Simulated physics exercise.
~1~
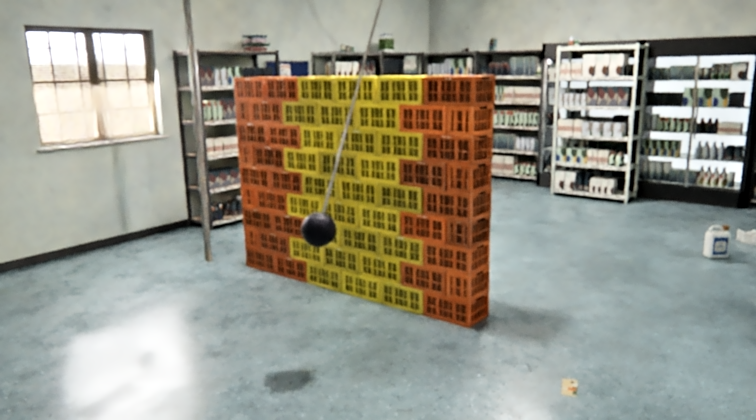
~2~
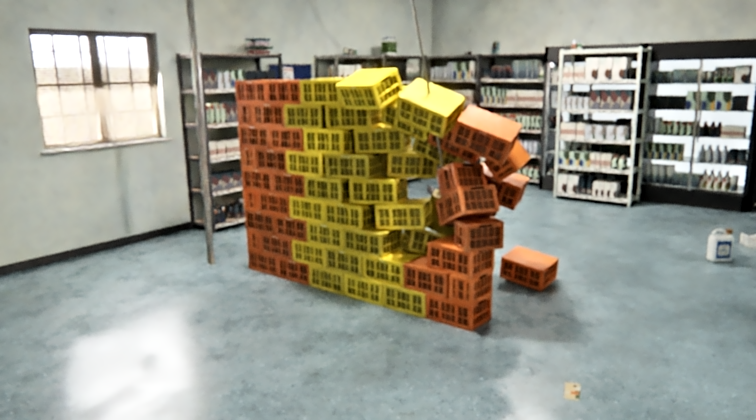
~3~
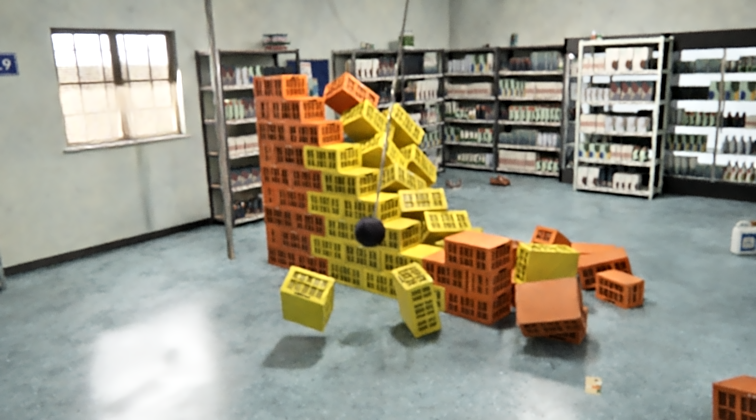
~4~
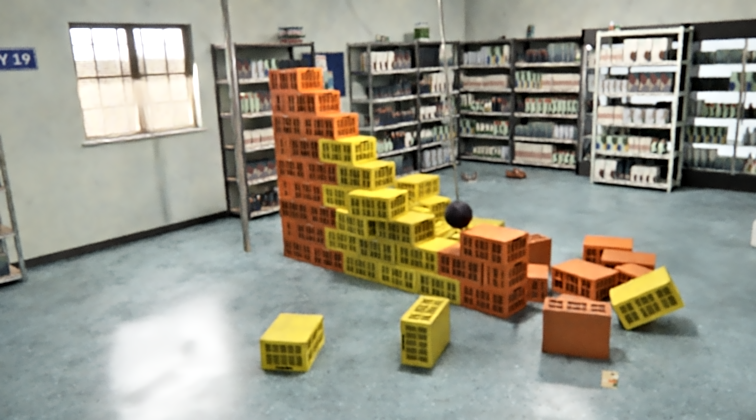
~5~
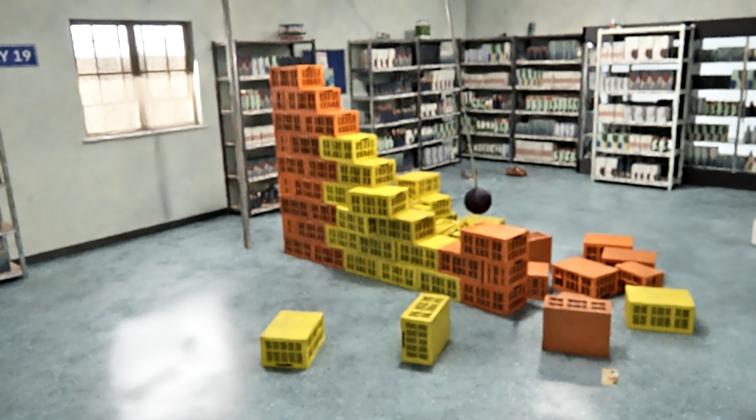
The clip shows a dark ball on a line swinging into a wall of orange and yellow crates in a shop, toppling its upper and right parts. Crates tumble onto the floor, leaving a stepped stack standing on the left and a low section at right while the ball still hangs.
